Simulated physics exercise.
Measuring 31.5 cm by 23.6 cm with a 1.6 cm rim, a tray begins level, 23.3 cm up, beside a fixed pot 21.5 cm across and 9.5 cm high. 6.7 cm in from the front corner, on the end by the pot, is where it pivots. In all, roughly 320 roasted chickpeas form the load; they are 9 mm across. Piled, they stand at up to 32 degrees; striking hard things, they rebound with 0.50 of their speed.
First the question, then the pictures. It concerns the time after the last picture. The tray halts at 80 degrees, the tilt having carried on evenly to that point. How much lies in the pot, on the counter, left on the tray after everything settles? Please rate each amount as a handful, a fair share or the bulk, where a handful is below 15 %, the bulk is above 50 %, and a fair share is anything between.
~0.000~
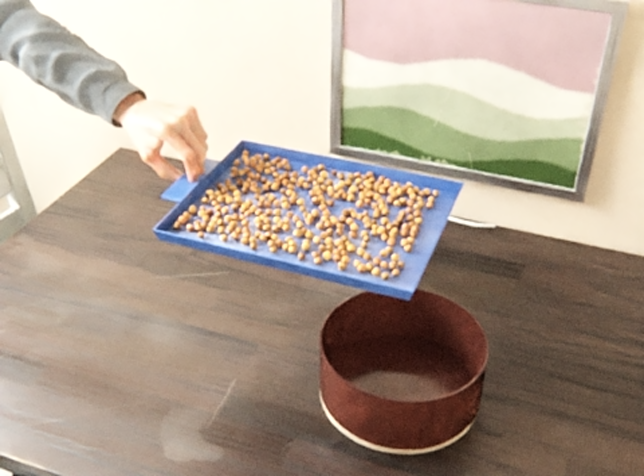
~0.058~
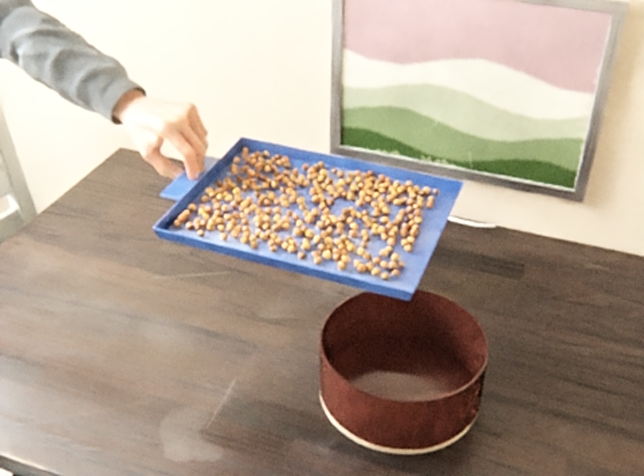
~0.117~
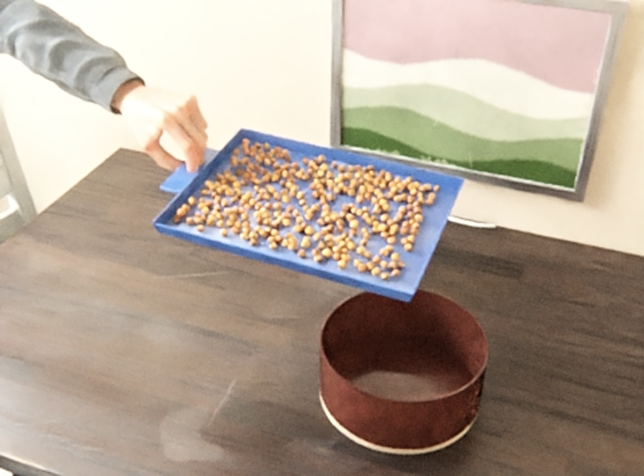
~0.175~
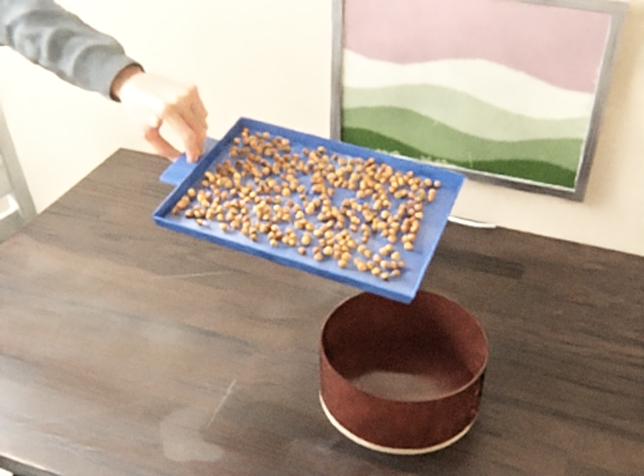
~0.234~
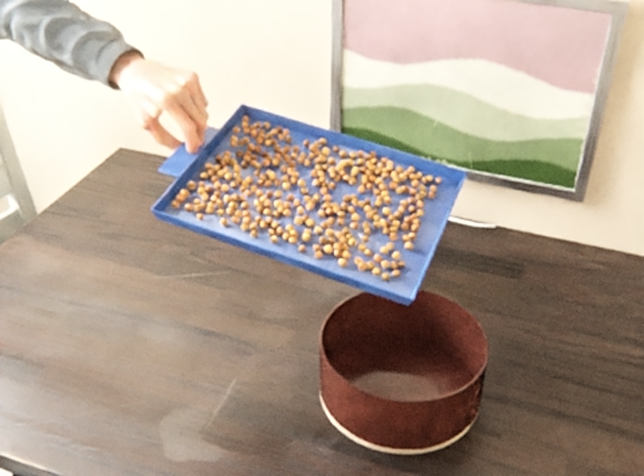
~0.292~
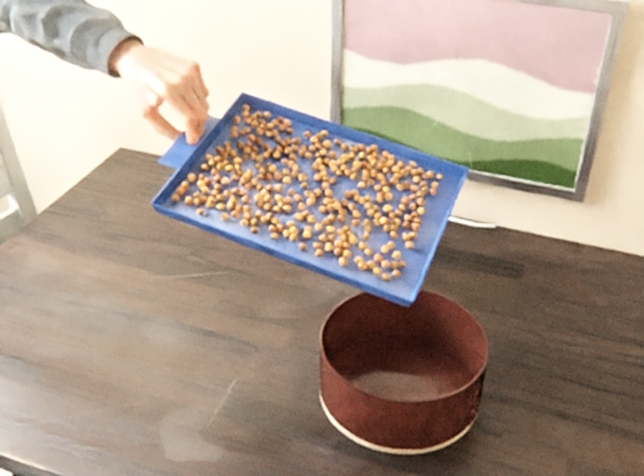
Pot: A handful; counter: A handful; tray: The bulk.
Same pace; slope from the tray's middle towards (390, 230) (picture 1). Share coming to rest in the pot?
That comes to around 5 per cent.
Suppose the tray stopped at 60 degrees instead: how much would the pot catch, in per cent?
Result: Close to 0 %.
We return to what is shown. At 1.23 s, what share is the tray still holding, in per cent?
Close to 95 in a hundred parts of the load.
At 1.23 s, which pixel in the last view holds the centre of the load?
Near (379, 237).
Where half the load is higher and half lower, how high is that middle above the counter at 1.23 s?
About 30 centimetres.
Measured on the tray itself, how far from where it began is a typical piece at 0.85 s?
By then it sits near 9 cm from where it began.
Then, at 0.85 s, tilt 45 degrees; the tray holds 100 %, the pot 0 %.
After 1.23 s, tilt 66 degrees; the tray holds 95 %, the pot 0 %.
After 1.69 s, tilt 80 degrees; the tray holds 90 %, the pot 0 %.
By 2.7 s all is still; pot 5 %, counter 10 %, tray 90 %.
